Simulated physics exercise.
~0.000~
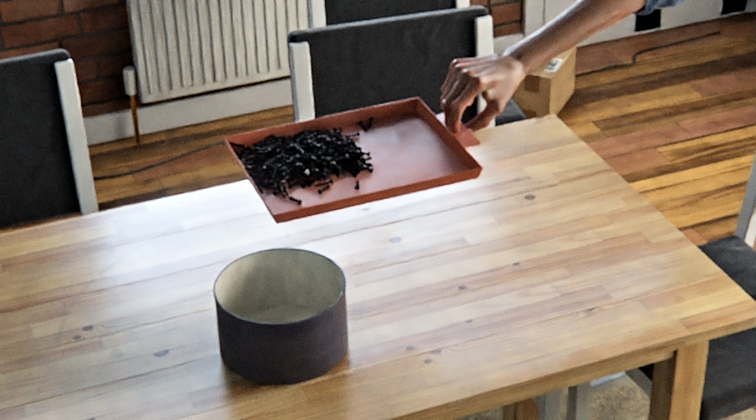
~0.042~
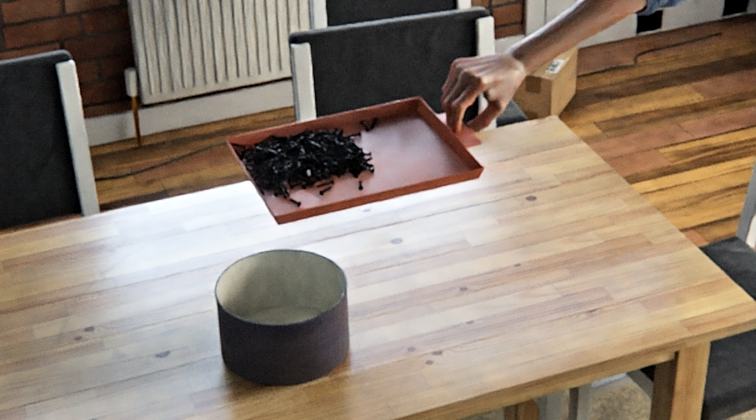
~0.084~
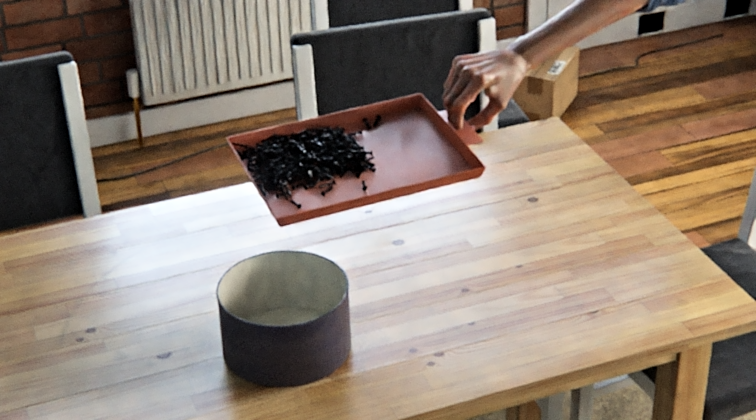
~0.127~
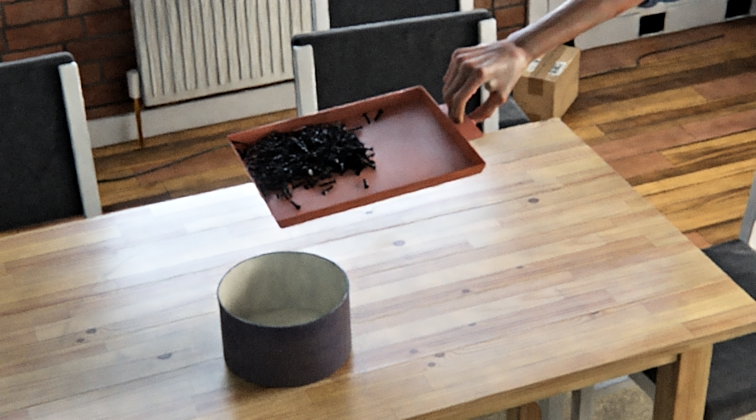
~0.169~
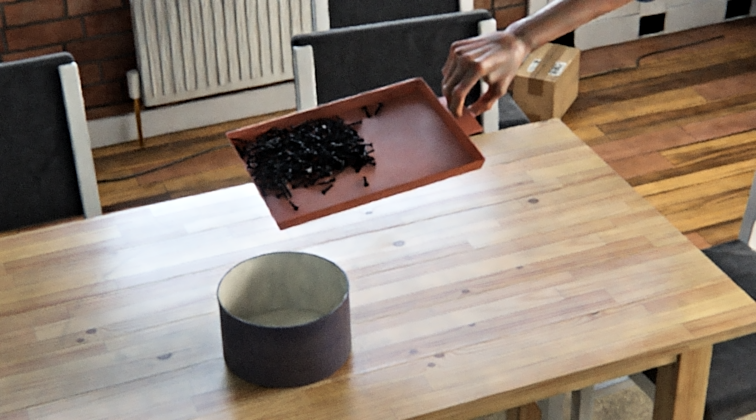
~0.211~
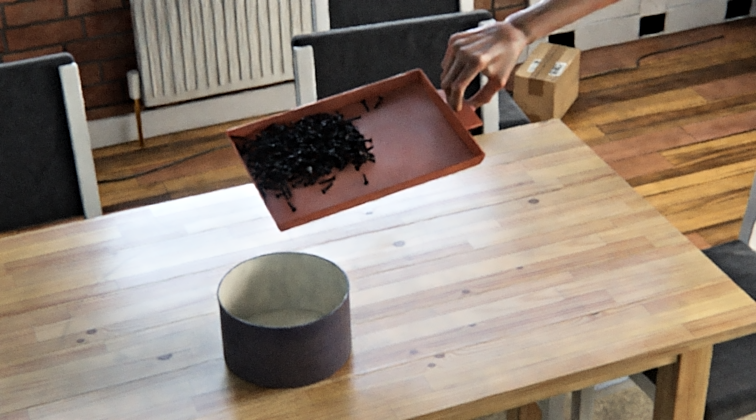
In this clip, a hand holds a reddish-brown tray with a heap of small black pieces above a wooden table near a dark round pot, then gradually tilts it slightly, raising the right end while the pieces stay bunched at the left.
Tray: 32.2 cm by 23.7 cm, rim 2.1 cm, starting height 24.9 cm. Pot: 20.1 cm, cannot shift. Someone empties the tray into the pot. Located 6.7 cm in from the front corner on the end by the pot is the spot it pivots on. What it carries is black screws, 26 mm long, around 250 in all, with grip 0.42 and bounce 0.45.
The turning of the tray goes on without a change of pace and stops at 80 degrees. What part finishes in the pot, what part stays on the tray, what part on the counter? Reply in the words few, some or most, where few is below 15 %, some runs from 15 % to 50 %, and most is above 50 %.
Shares - pot: Most; tray: Few; counter: Few.
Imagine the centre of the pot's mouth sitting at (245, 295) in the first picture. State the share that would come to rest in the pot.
Estimate: ~ 95 %.
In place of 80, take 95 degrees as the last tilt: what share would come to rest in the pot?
100 per cent.
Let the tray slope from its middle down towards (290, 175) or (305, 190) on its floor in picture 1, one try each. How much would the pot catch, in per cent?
Around 25 % for the first direction, around 85 % for the second.
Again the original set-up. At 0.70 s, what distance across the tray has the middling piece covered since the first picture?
By then it sits near 8 cm from where it began.
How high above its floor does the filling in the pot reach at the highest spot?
3.5 cm.
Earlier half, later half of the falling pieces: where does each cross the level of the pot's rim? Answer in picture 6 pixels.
First half close to (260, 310), second half close to (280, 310).
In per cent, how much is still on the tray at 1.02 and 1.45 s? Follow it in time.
The figures go 70 and then 5.
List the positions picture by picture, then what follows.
The first picture shows tray tilt 0 degrees, front corners at (276, 212) and (477, 166); middle of the pieces at (304, 155); pot at (280, 284).
The second picture shows tray tilt 1 degrees, front corners at (277, 213) and (479, 167); middle of the pieces at (305, 155).
The third picture shows tray tilt 2 degrees, front corners at (279, 215) and (480, 165); middle of the pieces at (307, 155).
The fourth picture shows tray tilt 5 degrees, front corners at (279, 218) and (481, 162), lowest corner left front; middle of the pieces at (307, 152).
The fifth picture shows tray tilt 7 degrees, front corners at (279, 220) and (480, 158), lowest corner left front; middle of the pieces at (306, 149).
The sixth picture shows tray tilt 10 degrees, front corners at (279, 221) and (480, 153), lowest corner left front; middle of the pieces at (306, 146); pot at (283, 288). Its pace works out near 70 degrees a second.
Then, at 0.70 s, tilt 44 degrees; the tray holds 100 %, the pot 0 %.
After 1.02 s, tilt 65 degrees; the tray holds 70 %, the pot 15 %.
After 1.45 s, tilt 80 degrees; the tray holds 5 %, the pot 90 %.
By 2.5 s all is still; pot 100 %, tray 0 %, counter 0 %.
